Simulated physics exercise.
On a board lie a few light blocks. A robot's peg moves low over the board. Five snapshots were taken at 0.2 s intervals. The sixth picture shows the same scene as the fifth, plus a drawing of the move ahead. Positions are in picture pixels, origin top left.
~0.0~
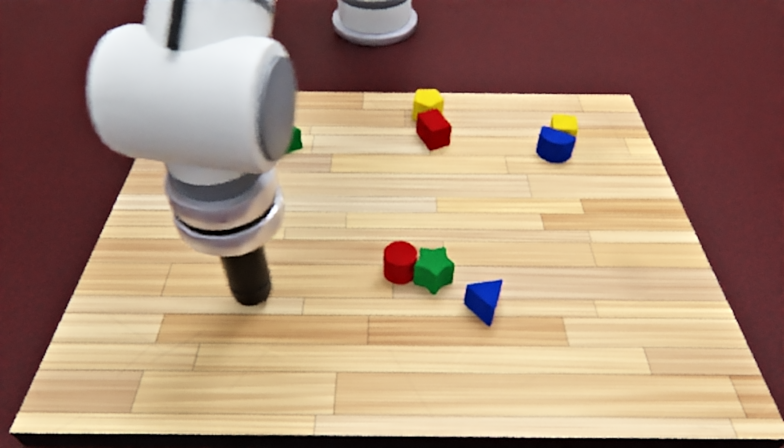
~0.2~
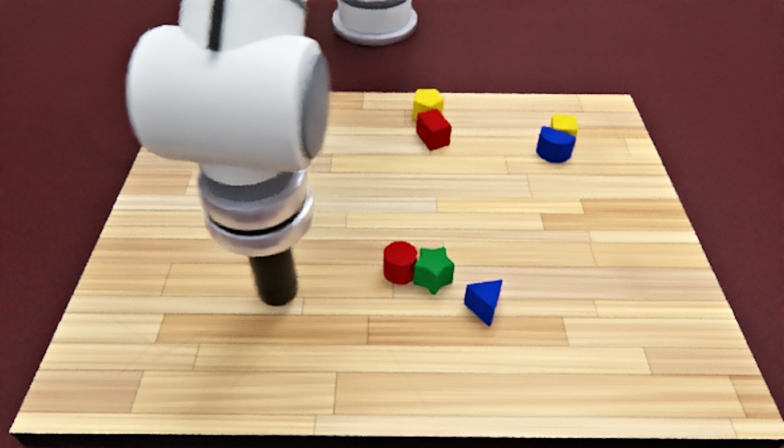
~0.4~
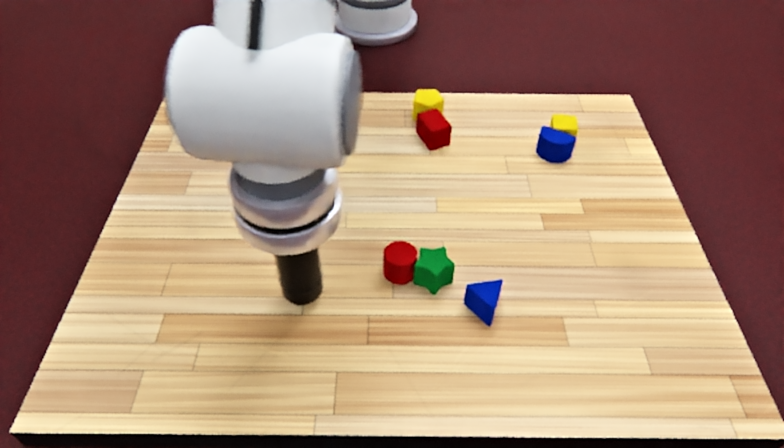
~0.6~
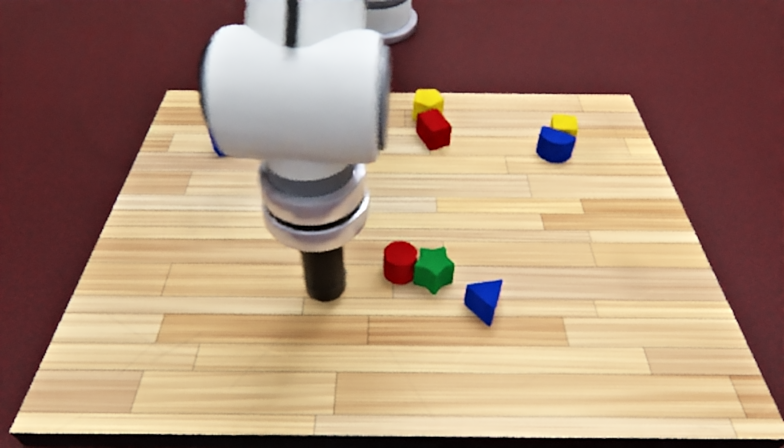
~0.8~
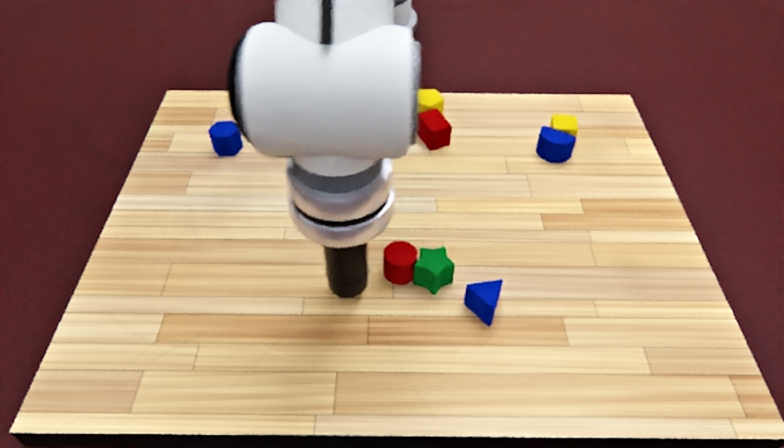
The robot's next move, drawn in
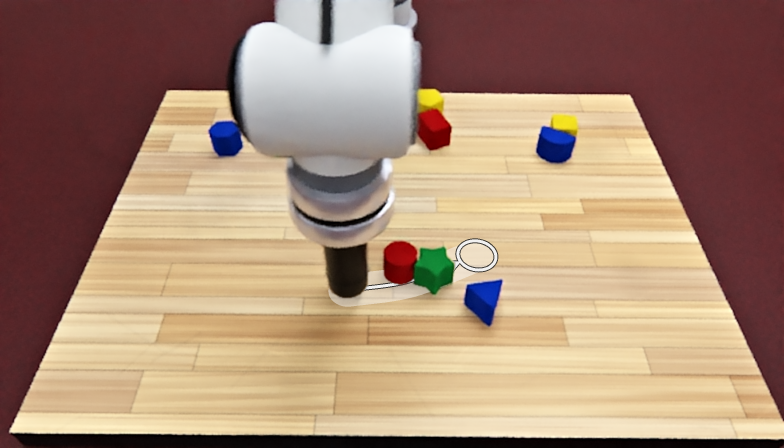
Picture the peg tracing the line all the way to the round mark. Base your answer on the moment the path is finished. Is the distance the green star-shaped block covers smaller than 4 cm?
Going by the path, no.
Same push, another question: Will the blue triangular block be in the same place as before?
Yes, that is how it ends up.
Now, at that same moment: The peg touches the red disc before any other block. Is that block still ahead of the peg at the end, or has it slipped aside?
It slips out to the side or back.
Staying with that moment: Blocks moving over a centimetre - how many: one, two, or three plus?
Two move.
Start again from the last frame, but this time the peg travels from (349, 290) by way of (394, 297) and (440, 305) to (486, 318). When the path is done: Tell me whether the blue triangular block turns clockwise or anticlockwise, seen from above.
Watching from overhead, you'd notice the blue triangular block rotating clockwise.
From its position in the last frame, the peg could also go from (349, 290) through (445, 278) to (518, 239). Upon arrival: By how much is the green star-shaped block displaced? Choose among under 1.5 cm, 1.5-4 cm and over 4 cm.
It ends over 4 cm away.
Path on the board, from (349, 290) through (417, 278) to (477, 255).
The first path, step by step. One third of the way, peg (396, 277); red disc (419, 243); green star-shaped block (445, 259), turned 25° clockwise.
Two thirds of the way, peg (440, 263); red disc (442, 224); green star-shaped block (477, 254), turned 65° clockwise.
At the end, peg (478, 248); red disc (452, 216); green star-shaped block (511, 252), turned 90° clockwise; blue triangular block in place.
